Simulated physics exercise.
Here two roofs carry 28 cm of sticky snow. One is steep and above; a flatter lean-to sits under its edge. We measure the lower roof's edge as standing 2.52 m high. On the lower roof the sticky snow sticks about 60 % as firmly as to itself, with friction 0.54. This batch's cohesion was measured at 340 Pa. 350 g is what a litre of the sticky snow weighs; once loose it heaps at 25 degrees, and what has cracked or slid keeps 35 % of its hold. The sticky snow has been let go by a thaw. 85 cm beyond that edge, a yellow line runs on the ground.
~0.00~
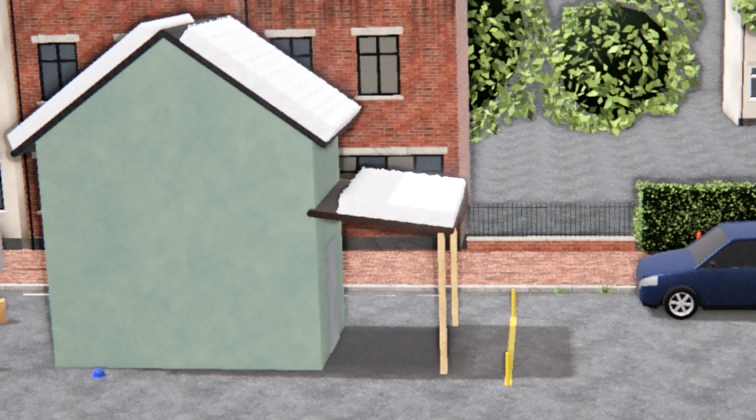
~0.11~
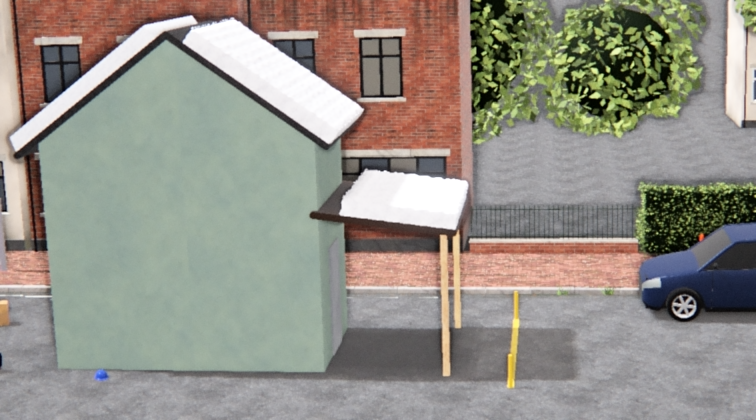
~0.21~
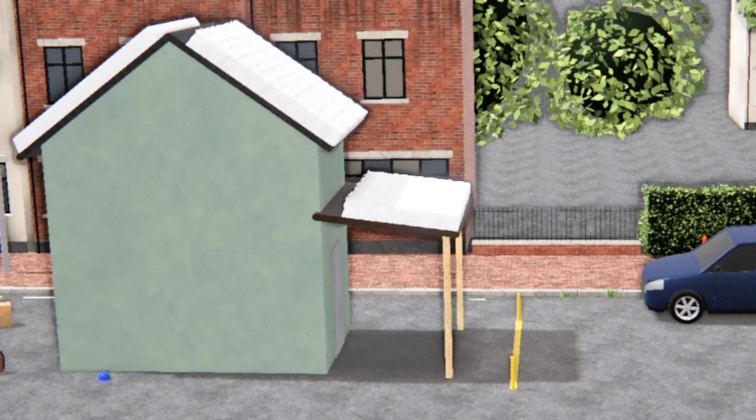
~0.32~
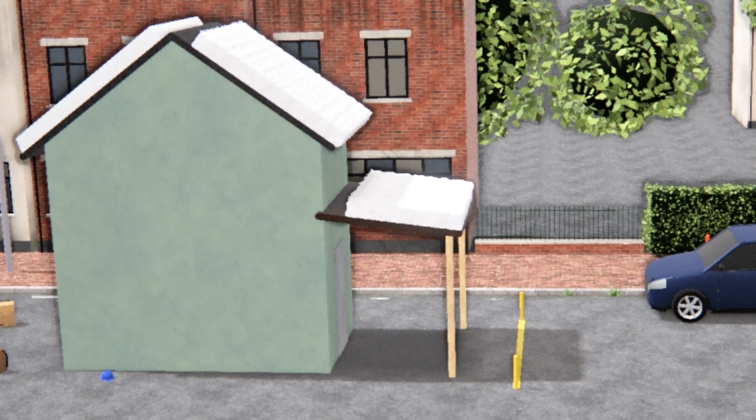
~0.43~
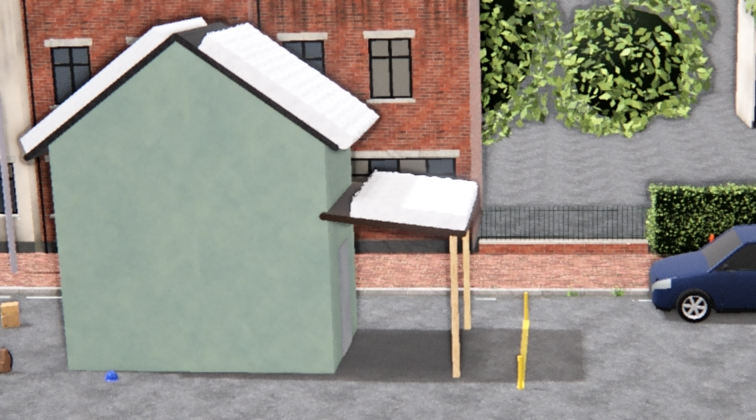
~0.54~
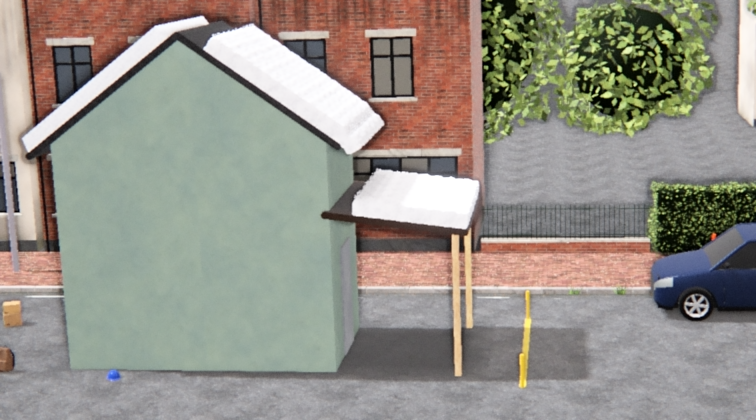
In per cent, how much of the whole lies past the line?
16 per cent.
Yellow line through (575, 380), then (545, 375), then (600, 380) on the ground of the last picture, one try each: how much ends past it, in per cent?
Respectively 5, 12 and 2 percent would end past it.
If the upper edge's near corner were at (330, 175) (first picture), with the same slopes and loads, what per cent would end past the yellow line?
It would then be around 0 percent.
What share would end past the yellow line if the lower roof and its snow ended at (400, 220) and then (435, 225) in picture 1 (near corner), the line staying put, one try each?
First 35 per cent, second 20 per cent.
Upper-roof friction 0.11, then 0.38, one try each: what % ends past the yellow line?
45 %, then 30 %.
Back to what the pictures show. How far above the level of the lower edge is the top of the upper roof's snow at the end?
Roughly 0.7 m.
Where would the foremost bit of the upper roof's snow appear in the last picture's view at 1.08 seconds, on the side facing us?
Roughly at the pixel (394, 200).
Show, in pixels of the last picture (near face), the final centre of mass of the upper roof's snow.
Around (448, 263).
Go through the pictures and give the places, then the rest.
In the first frame, foremost bit of the sticky snow at (328, 130).
In the second frame, foremost bit of the sticky snow at (331, 133), its middle shifted 8 mm.
In the third frame, foremost bit of the sticky snow at (335, 135), its middle shifted 3.1 cm, 1 % of it past the upper edge, in one piece.
In the fourth frame, foremost bit of the sticky snow at (340, 129), its middle shifted 7.0 cm, 2 % of it past the upper edge, in one piece.
In the fifth frame, foremost bit of the sticky snow at (347, 140), its middle shifted 13 cm, 4 % of it past the upper edge, in one piece.
In the sixth frame, foremost bit of the sticky snow at (354, 138), its middle shifted 20 cm, 7 % of it past the upper edge, cracking.
After 1.08 s, none is below the lower edge and 0 % is past the line.
After 1.72 s, none is below the lower edge and 0 % is past the line.
After 2.36 s, none is below the lower edge and 0 % is past the line.
After 3.00 s, 22 % is below the lower edge and 8 % is past the line.
After 4.60 s, 29 % is below the lower edge and 16 % is past the line.
